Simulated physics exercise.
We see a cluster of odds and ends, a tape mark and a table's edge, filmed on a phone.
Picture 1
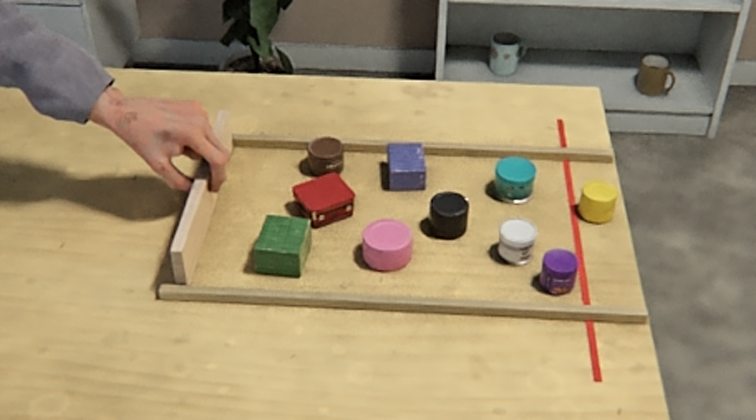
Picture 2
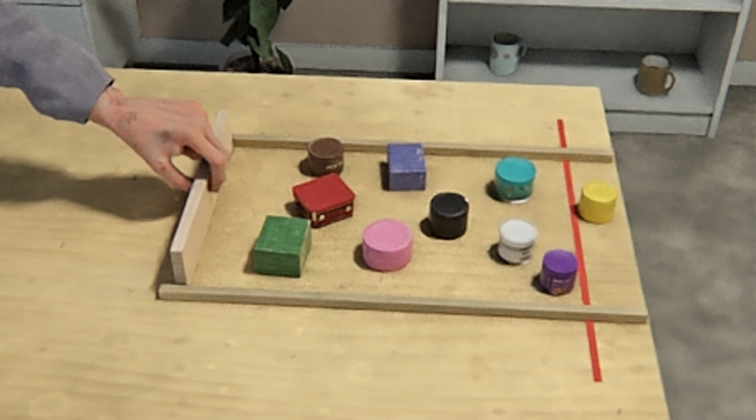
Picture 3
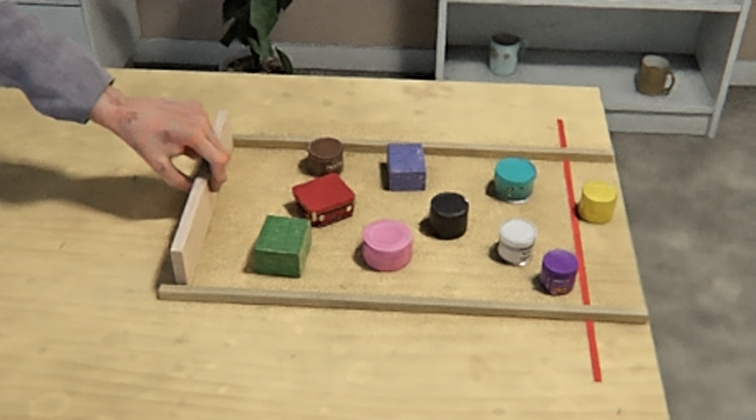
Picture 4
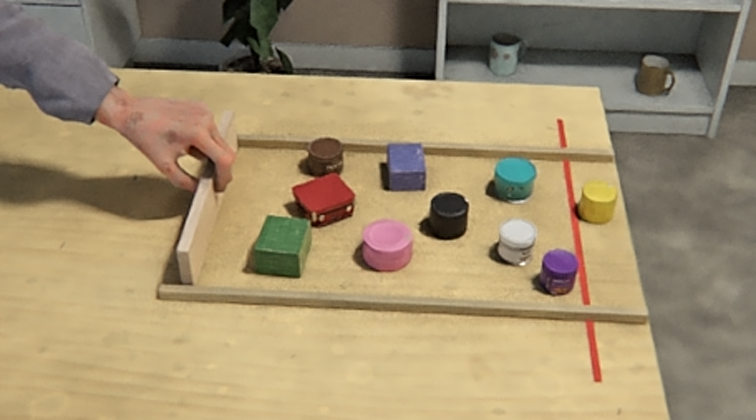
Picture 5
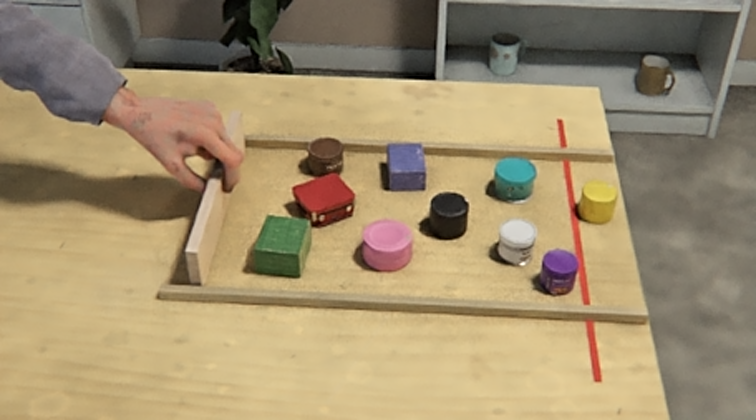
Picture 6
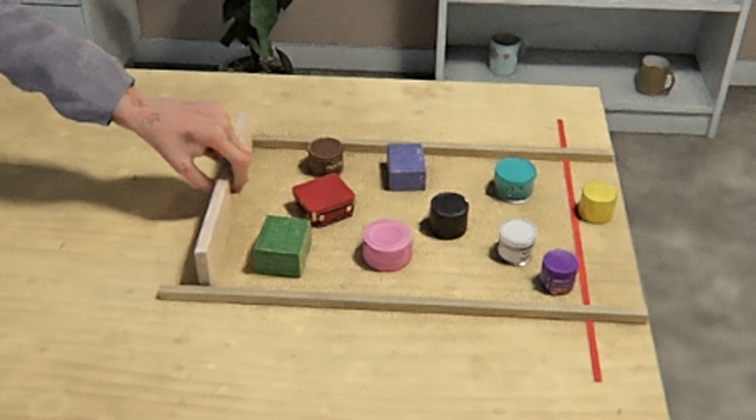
On a wooden table marked with red tape, a hand held an upright board between two rails and slid it slightly right, toward a scattering of colourful tubs and blocks that stayed still.
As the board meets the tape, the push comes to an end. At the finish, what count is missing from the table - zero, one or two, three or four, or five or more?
Missing: Five or more.
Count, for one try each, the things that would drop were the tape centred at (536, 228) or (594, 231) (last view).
The first try gives 2 and the second gives 6.
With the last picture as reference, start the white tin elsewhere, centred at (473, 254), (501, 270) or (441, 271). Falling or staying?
White tin: Goes down; stays put; stays put.
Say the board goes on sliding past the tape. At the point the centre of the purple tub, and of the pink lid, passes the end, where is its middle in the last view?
The purple tub puts it at (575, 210), the pink lid at (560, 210).
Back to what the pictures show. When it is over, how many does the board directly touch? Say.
That makes 4.
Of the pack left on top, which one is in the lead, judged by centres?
I'd go with the purple tub.
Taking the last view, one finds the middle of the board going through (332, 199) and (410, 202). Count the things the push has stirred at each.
First position 4; second position 7.
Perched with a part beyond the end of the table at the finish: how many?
It totals 2.
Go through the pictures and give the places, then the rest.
In the first frame, yellow lid (598, 202); purple tub (559, 272); turquoise tin (515, 180); board (205, 193); tape (576, 230).
In the second frame, purple tub (559, 272); green block (283, 246).
In the third frame, turquoise tin (515, 181); board (205, 193).
In the fourth frame, yellow lid (598, 202); blue block (406, 167).
In the fifth frame, purple tub (559, 272); brown tub (326, 158).
In the sixth frame, yellow lid (598, 202); purple tub (559, 272); turquoise tin (515, 181); board (226, 194); tape (576, 230).
Soon after, none off yet; yellow lid at rest near (598, 202); purple tub at rest near (559, 272); turquoise tin at rest near (515, 181).
At rest, the number that fall off is five or more; fallen, pink lid, black lid, white tin, turquoise tin and yellow lid.
